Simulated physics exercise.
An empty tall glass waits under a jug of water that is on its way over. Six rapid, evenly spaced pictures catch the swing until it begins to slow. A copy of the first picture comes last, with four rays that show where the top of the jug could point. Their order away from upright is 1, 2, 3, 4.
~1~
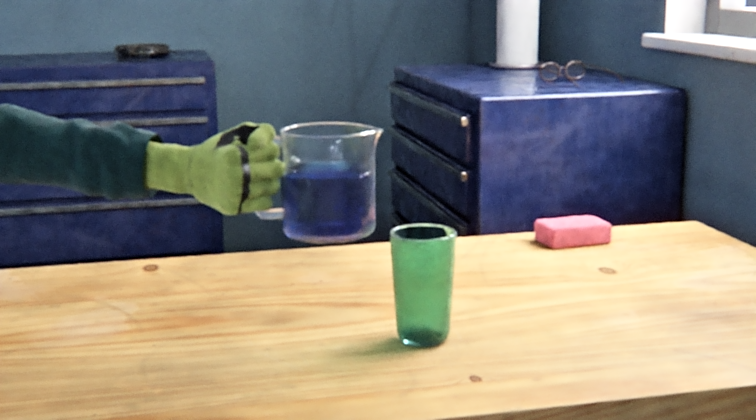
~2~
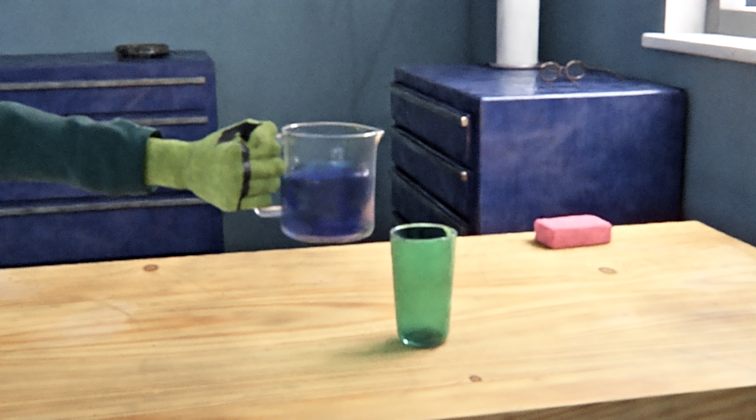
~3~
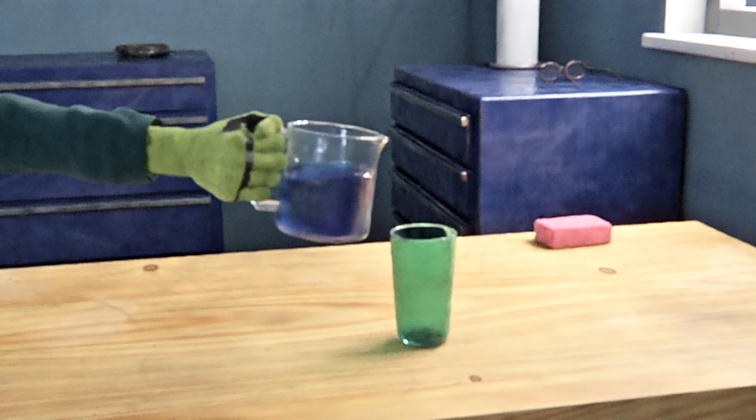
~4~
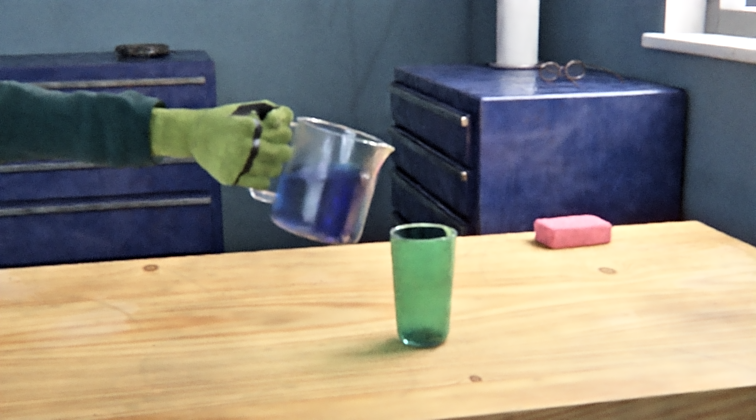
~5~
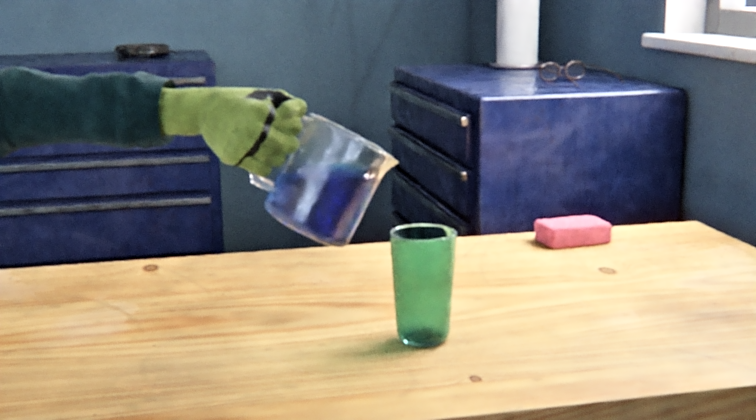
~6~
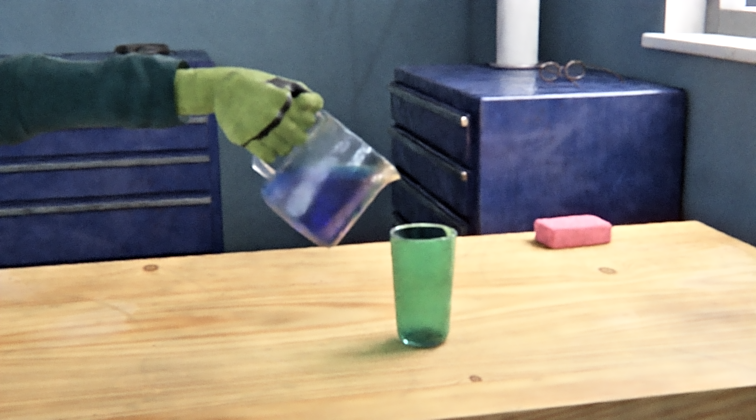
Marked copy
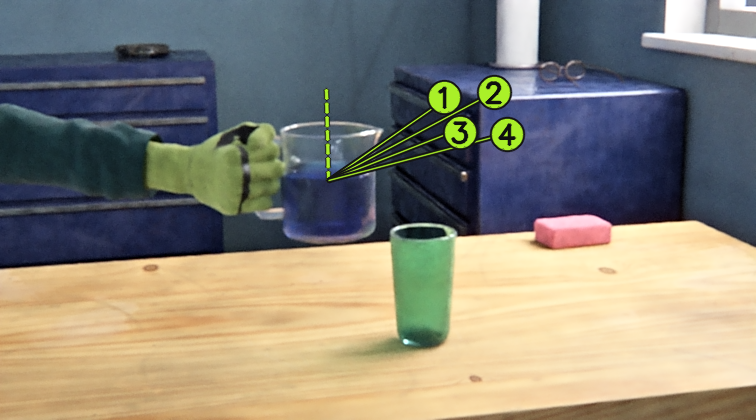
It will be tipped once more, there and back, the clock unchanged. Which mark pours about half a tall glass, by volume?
Mark 2 does it best.
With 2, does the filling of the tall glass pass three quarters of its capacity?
No.
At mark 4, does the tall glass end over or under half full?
Over.
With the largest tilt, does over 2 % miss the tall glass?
No, it does not.
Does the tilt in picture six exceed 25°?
Yes, it does.
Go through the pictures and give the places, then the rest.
Upright, lip at (380, 130); rim of the tall glass round (423, 232); nothing has left yet.
Tipped about 2°, lip at (382, 132); nothing has left yet.
Tipped about 8°, lip at (386, 138); nothing has left yet.
Tipped about 18°, lip at (392, 148); nothing has left yet.
Tipped about 29°, lip at (396, 161); nothing has left yet.
Tipped about 41°, lip at (398, 175); nothing has left yet.
On the marked copy, 1 at (431, 109); 2 at (479, 100); 3 at (443, 135); 4 at (491, 137).
With 1, the tall glass ends with about 31 % of what it can hold.
With 2, the tall glass ends with about 51 % of what it can hold.
With 3, the tall glass ends with about 70 % of what it can hold.
With 4, the tall glass ends with about 89 % of what it can hold.
